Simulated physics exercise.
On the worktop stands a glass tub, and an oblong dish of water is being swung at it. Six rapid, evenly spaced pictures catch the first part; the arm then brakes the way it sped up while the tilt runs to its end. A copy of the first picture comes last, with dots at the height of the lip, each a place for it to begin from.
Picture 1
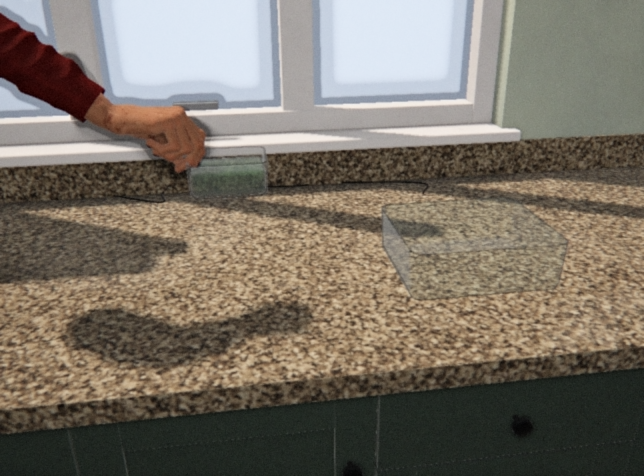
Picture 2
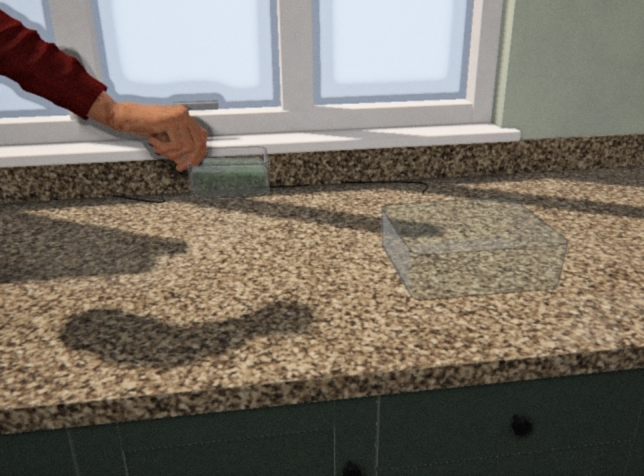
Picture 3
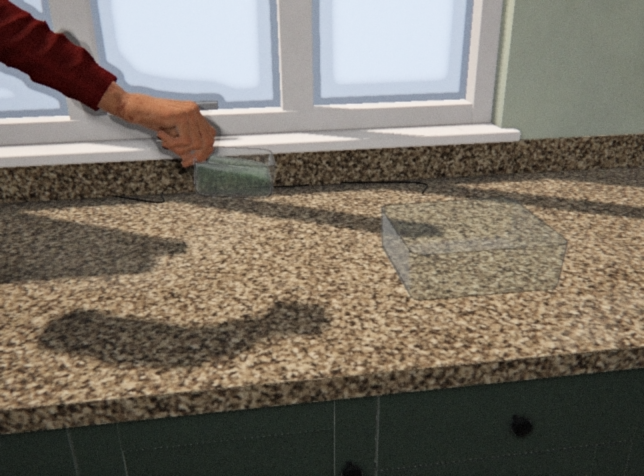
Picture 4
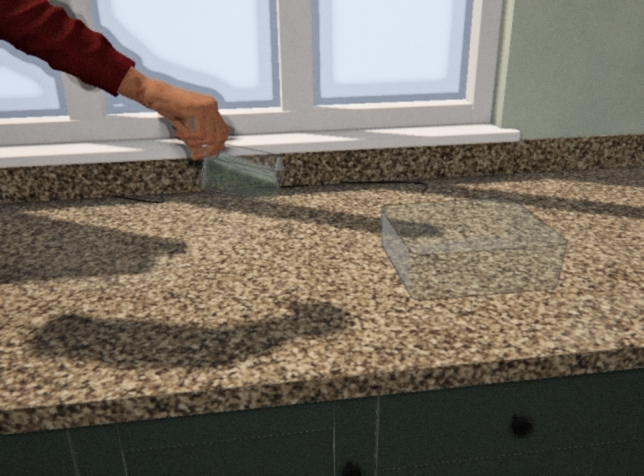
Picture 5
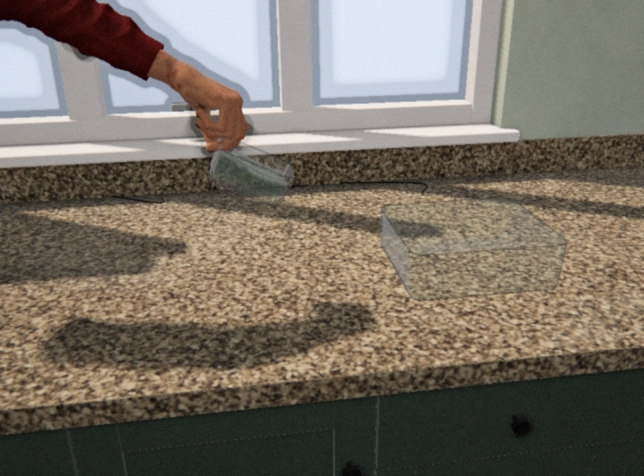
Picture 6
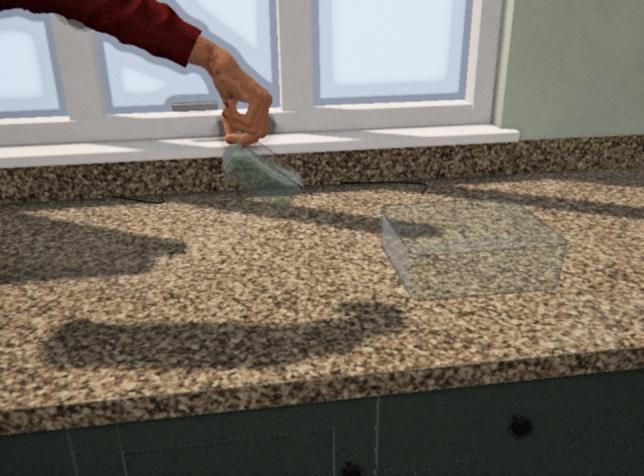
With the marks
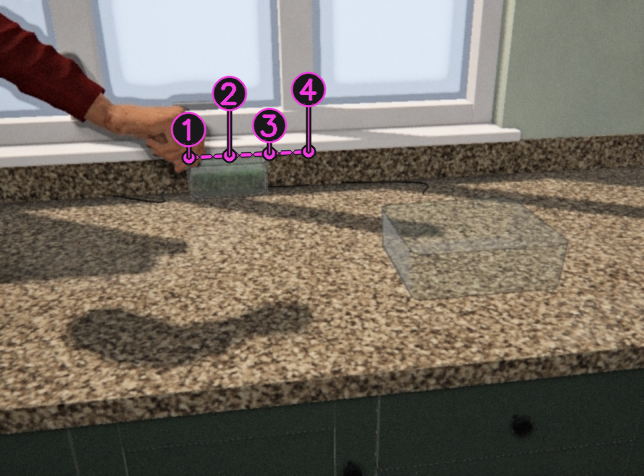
A hand in a dark red sleeve, reaching in from the upper left, barely moves at first, then carries a small clear oblong dish of water rightward, tilting it steadily down to the right. The fixed view looks slightly down on a speckled brown worktop beneath a white-framed window, above dark green cabinets. A clear glass tub stands still at right, while the arm's shadow slides rightward across the front.
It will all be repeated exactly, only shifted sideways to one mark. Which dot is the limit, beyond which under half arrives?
Place 4.
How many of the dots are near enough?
One of the four.
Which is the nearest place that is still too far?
That is place 3.
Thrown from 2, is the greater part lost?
Yes.
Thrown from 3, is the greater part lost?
Yes.
On the marked copy, 1 at (188, 157); 2 at (229, 155); 3 at (269, 153); 4 at (308, 151).
If 1 is chosen, about 0 % lands in the tub, 100 % falls short.
If 2 is chosen, about 0 % lands in the tub, 100 % falls short.
If 3 is chosen, about 6 % lands in the tub, 90 % falls short and 3 % goes beside or beyond.
If 4 is chosen, about 80 % lands in the tub, 11 % falls short and 10 % goes beside or beyond.
